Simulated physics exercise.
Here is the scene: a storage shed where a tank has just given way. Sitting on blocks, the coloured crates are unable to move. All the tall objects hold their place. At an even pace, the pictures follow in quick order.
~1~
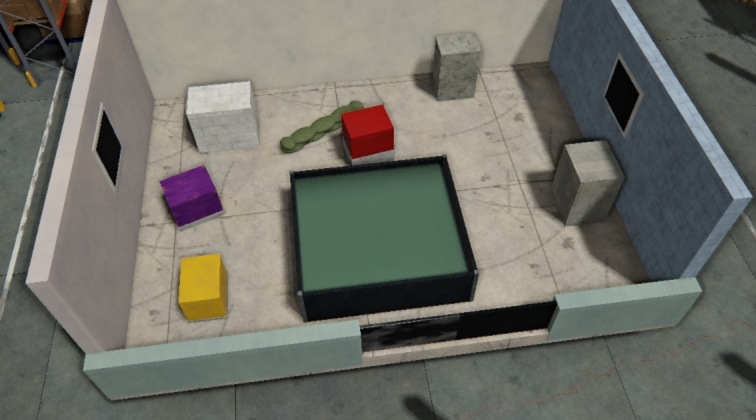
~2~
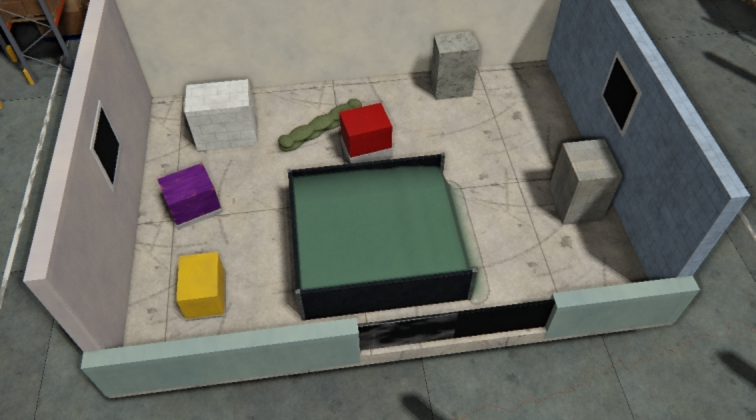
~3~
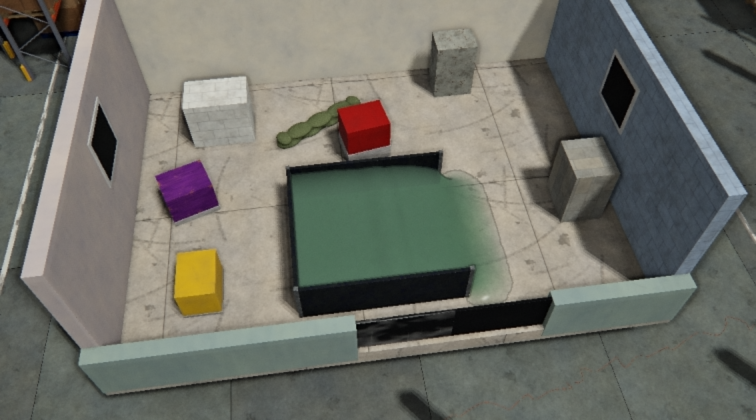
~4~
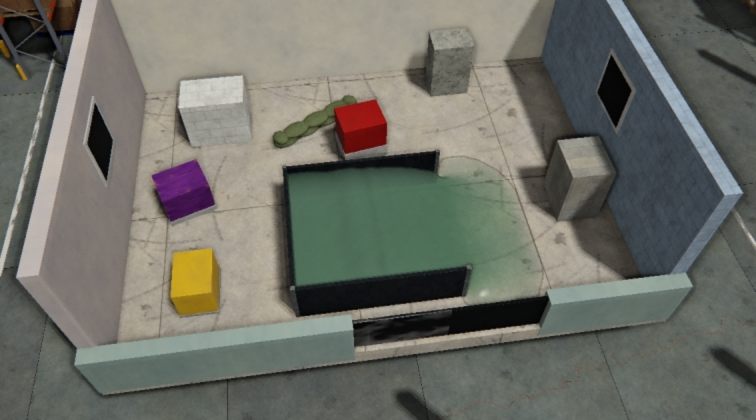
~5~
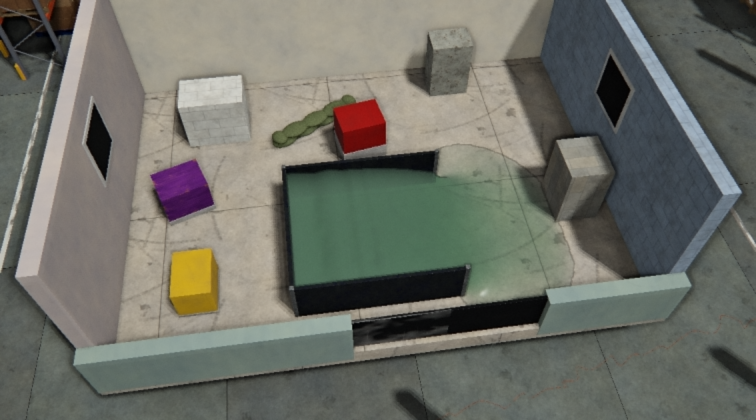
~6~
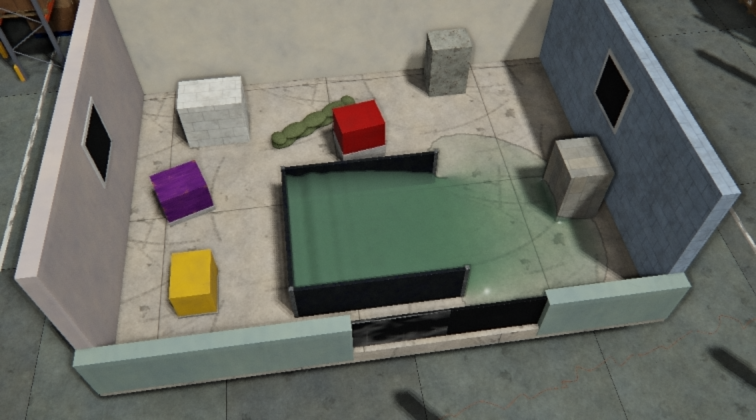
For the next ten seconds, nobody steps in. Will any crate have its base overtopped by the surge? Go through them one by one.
In the end the yellow crate ends up with water on it; the purple crate ends up with water on it; the red crate ends up clear of the water.
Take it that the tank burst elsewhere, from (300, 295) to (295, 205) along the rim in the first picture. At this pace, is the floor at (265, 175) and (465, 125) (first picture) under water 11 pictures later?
Point one: Reached by the flood; point two: Still bare.
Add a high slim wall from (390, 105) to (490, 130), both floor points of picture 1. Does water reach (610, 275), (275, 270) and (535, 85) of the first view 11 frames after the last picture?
One by one: Soaked, spared, soaked.
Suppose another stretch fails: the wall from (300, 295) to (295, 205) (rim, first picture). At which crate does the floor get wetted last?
The red-painted one, by my reading.
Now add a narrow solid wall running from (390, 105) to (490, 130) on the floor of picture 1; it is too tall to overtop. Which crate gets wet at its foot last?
It is the purple one.
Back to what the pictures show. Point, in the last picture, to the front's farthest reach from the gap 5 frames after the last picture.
I'd say near (557, 114).
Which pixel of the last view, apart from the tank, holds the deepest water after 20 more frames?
Deepest spot: Near (524, 61).
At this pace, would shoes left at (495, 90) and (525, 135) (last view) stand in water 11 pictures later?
Result, in sequence: Waterlogged; waterlogged.
A moment on, water covers 30 % of the floor; the yellow crate not reached, the purple crate not reached, the red crate not reached.
Next, water covers 30 % of the floor; the yellow crate not reached, the purple crate not reached, the red crate not reached.
Then, water covers 40 % of the floor; the yellow crate not reached, the purple crate not reached, the red crate not reached.
Later, water covers 75 % of the floor; the yellow crate water round its plinth, the purple crate water round its plinth, the red crate water round its plinth.
In the end, water covers 100 % of the floor; the yellow crate was topped, the purple crate was topped, the red crate stayed above the water.
